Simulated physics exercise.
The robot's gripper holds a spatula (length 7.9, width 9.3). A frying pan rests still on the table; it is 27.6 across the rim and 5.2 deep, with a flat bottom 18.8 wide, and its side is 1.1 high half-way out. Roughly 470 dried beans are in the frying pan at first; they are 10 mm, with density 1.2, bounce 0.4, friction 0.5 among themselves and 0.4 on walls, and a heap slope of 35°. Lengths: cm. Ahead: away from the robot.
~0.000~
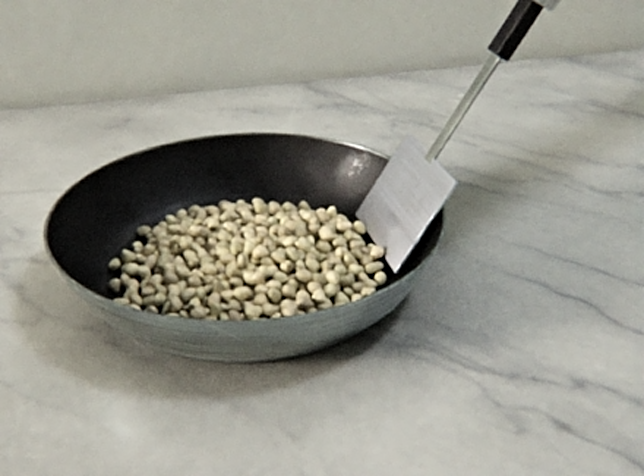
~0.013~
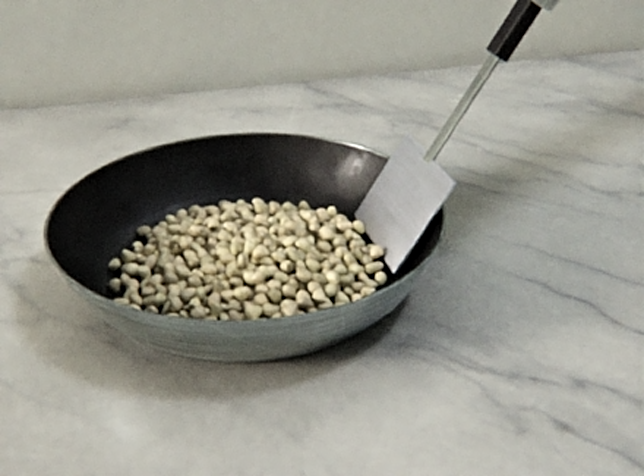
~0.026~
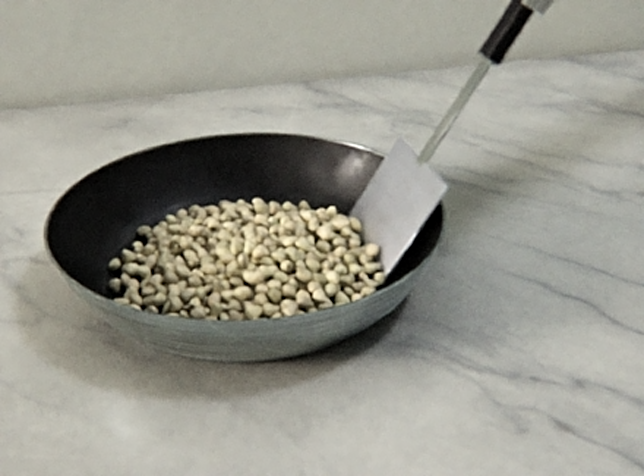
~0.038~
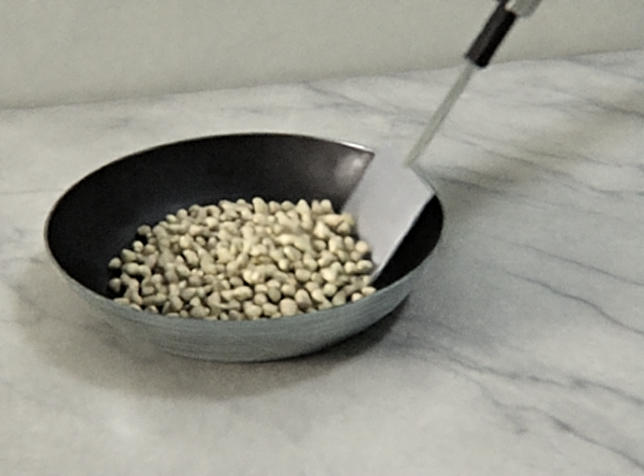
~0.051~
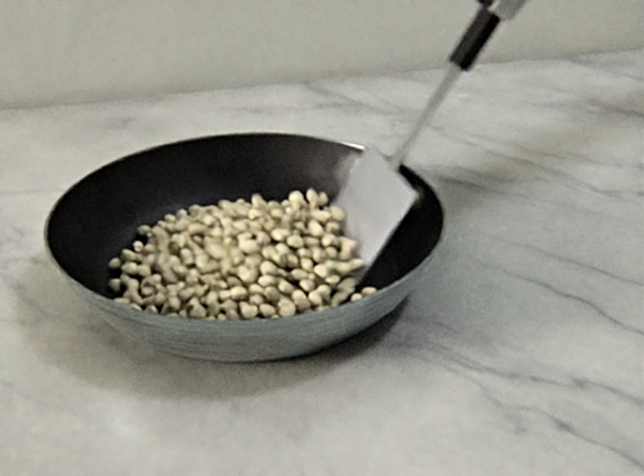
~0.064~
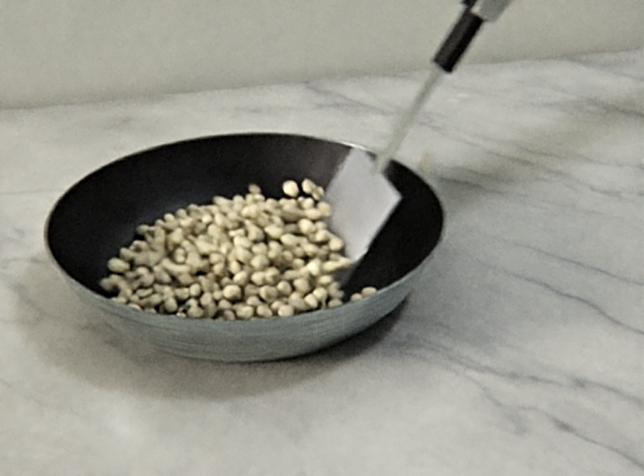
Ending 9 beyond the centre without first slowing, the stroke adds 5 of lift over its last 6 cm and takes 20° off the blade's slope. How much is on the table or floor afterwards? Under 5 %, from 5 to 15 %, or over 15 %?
From 5 to 15 %.
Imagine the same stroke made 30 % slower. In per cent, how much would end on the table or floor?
About 5 in a hundred.
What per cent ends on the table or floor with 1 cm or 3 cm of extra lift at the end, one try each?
I'd say close to 15 percent for the first and close to 10 percent for the second.
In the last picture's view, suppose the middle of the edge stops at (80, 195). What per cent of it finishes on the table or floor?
Close to 20 per cent finishes on the table or floor.
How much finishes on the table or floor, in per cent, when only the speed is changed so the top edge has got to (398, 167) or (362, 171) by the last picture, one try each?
Roughly 0 and 10 percent.
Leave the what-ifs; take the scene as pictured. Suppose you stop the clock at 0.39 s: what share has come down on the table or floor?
Some 6 per cent.
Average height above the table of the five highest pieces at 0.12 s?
Height: Approx. 8 cm.
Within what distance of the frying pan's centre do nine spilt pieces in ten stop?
About 45 cm.
By 0.12 s, sloping 58°, highest piece 17 above the table; 472 in the frying pan, 1 on the blade or in flight.
By 0.17 s, sloping 53°, highest piece 25 above the table; 472 in the frying pan, 1 on the blade or in flight.
By 0.39 s, sloping 38°, highest piece 26 above the table; 435 in the frying pan, 33 on the table or floor, 5 on the blade or in flight.
By 1.44 s, sloping 38°, highest piece 5 above the table; 435 in the frying pan, 38 on the table or floor.
Final count, 435 in the frying pan, 38 on the table or floor. That is 8 % on the table or floor.
